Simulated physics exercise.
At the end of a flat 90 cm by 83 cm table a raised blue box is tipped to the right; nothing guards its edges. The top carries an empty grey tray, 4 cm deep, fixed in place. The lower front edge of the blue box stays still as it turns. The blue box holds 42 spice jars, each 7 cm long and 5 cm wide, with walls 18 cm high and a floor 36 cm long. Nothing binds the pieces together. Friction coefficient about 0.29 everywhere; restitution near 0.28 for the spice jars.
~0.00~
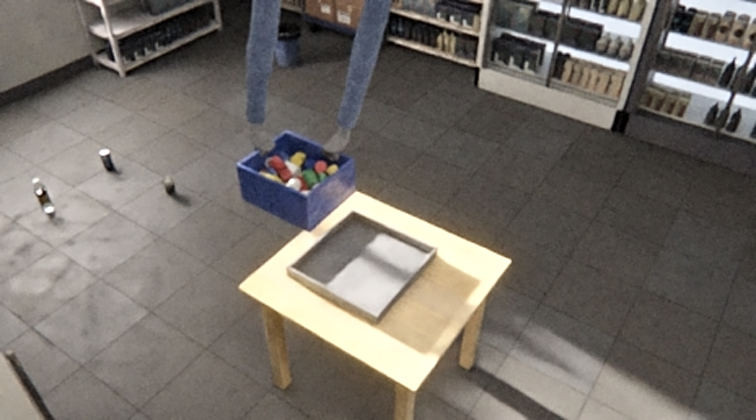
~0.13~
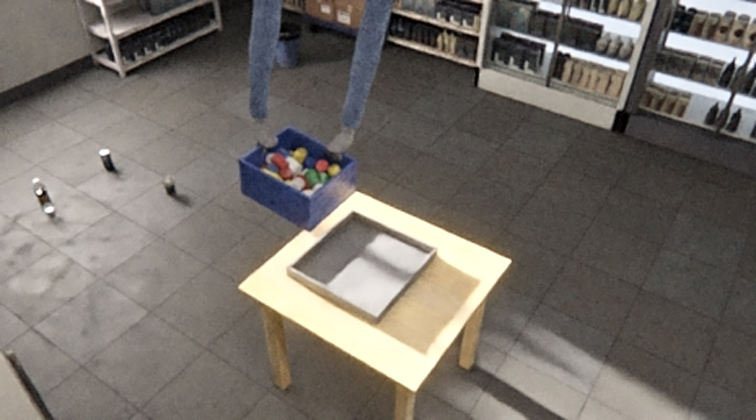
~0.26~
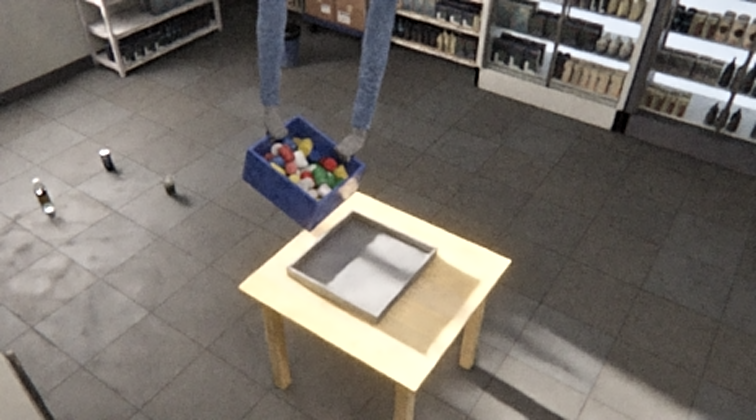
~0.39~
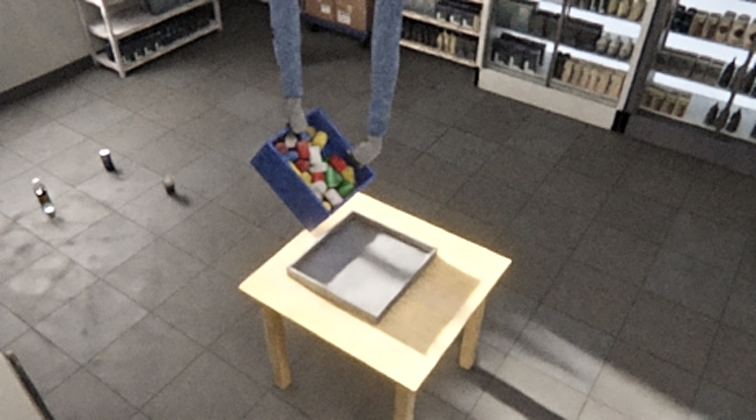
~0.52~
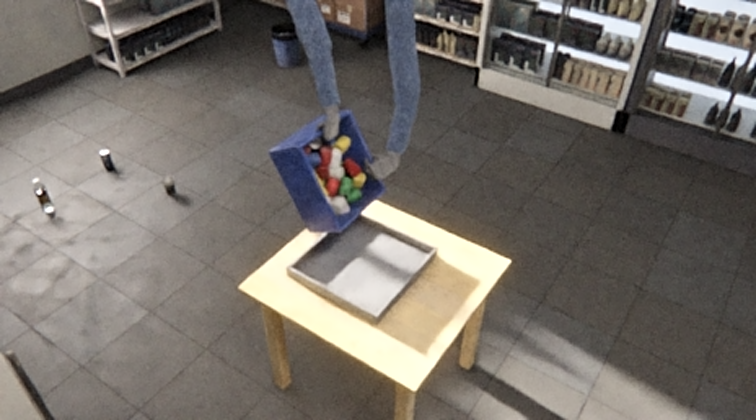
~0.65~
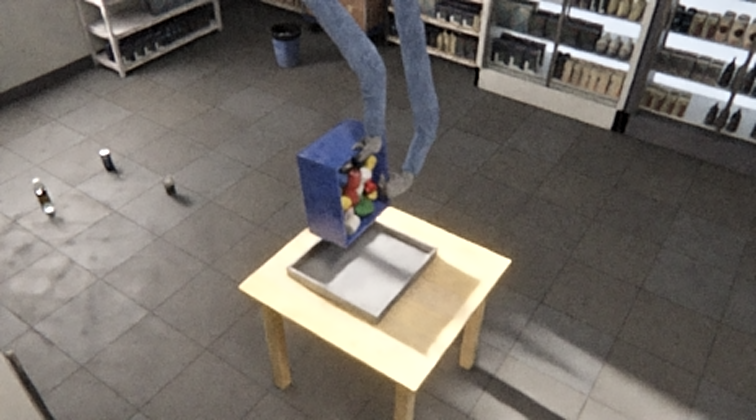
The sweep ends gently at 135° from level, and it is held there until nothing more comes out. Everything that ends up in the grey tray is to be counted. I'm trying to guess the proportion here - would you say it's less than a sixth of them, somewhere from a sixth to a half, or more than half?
It ends up in the high band, above half.
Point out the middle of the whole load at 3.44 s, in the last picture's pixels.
I'd place it close to (395, 273) in the last view.
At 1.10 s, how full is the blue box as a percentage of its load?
Still in there: Some 5 per cent.
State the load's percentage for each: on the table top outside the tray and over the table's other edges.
It works out to roughly 5 per cent and 5 per cent, in that order.
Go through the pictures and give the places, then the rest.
In the first picture (we follow the rim corner now nearest the camera), blue box at (305, 196); grey tray at (375, 314); tilt 0°; nothing out yet.
In the second picture, blue box at (308, 197); tilt 5°.
In the third picture, blue box at (317, 202); tilt 19°.
In the fourth picture, blue box at (329, 213); tilt 38°.
In the fifth picture, blue box at (340, 229); tilt 61°.
In the sixth picture, blue box at (347, 245); grey tray at (375, 314); tilt 85°; nothing out yet.
After 1.10 s, tilt 135°; 3 still in the blue box, 19 in the grey tray and 20 on the table top outside the tray.
After 1.65 s, tilt 135°; 26 in the grey tray, 7 on the table top outside the tray, 8 over the right end of the table and 1 over the table's other edges.
After 2.44 s, tilt 135°; 26 in the grey tray, 4 on the table top outside the tray, 10 over the right end of the table and 2 over the table's other edges.
Outcome (at 3.44 s), 26 in the grey tray, 3 on the table top outside the tray, 11 over the right end of the table and 2 over the table's other edges. Asked share, 26 of 42, 62 per cent.
